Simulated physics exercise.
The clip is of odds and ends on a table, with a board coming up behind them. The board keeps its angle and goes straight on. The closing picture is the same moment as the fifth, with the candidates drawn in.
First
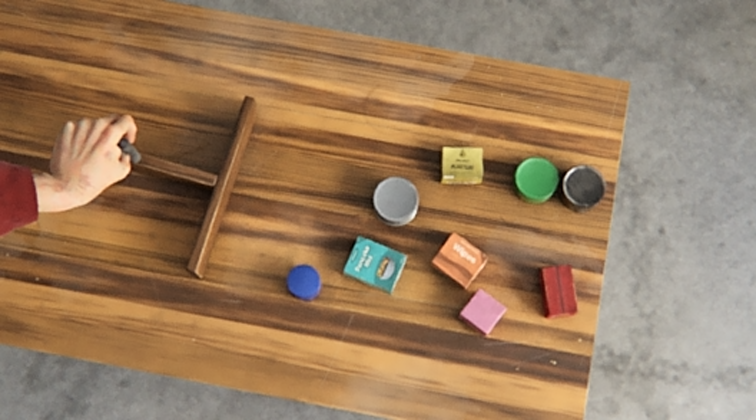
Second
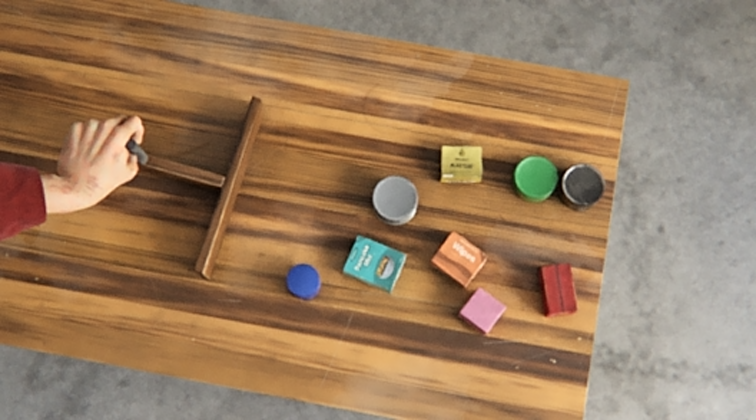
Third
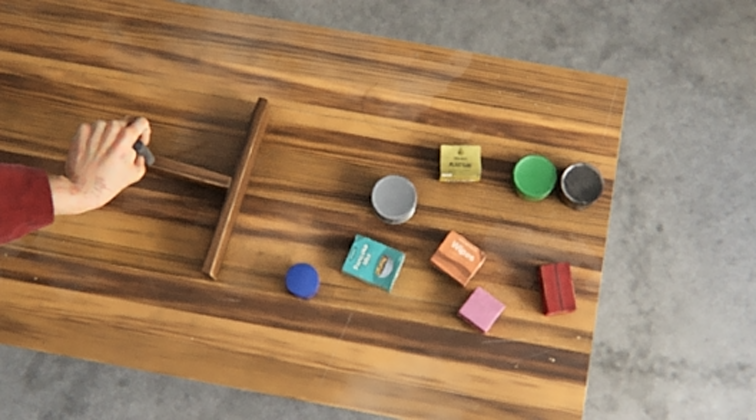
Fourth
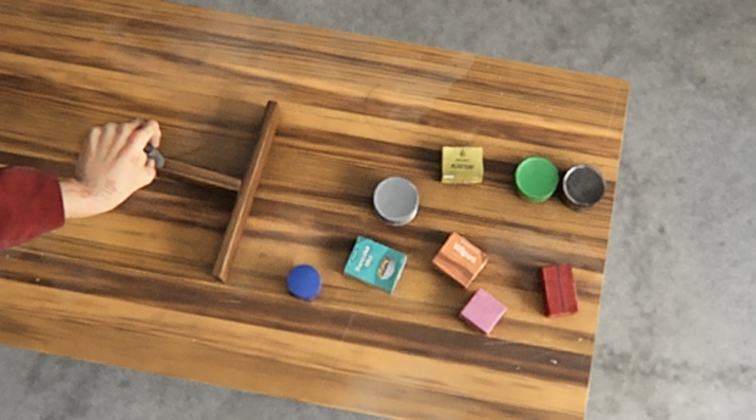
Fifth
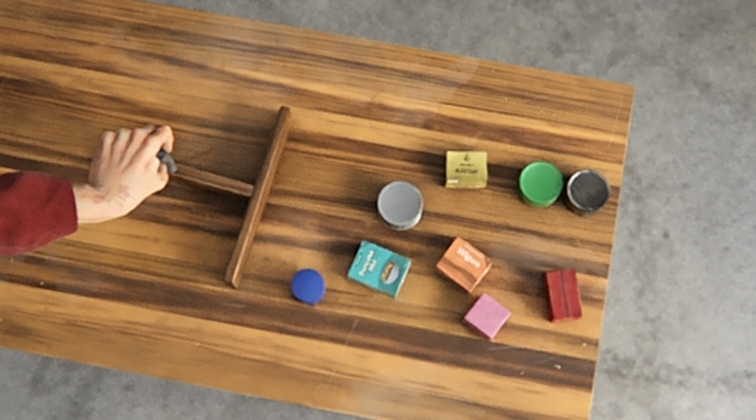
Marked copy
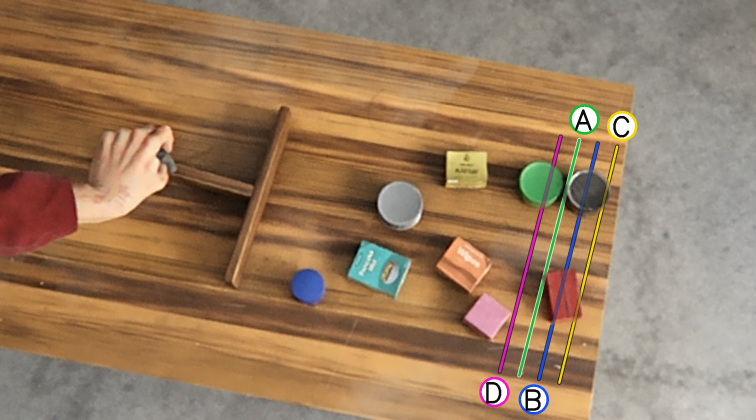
On a striped wooden table, a hand in a red sleeve slides a wooden board on a handle slowly a short way right, while the jars, small boxes and blue pot to its right stay where they are.
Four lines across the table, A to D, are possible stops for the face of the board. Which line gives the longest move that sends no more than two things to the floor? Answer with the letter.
The farthest such stop is D.
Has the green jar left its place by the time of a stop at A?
By then, yes.
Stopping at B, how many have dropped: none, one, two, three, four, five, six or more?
In all, four.
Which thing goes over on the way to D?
The black tub.
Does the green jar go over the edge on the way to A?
By then, yes.
On the marked copy, A at (550, 255); B at (569, 258); C at (589, 262); D at (531, 251).
Following D. Soon after the start, board (355, 210); blue pot (354, 299); black tub (586, 193).
Later, board (453, 228); orange box (520, 261); pink block (503, 324).
In the end, board (531, 242); black tub over the edge; red box (602, 308); one fallen.
As for the rest, A drops four; B drops four; C drops eight.
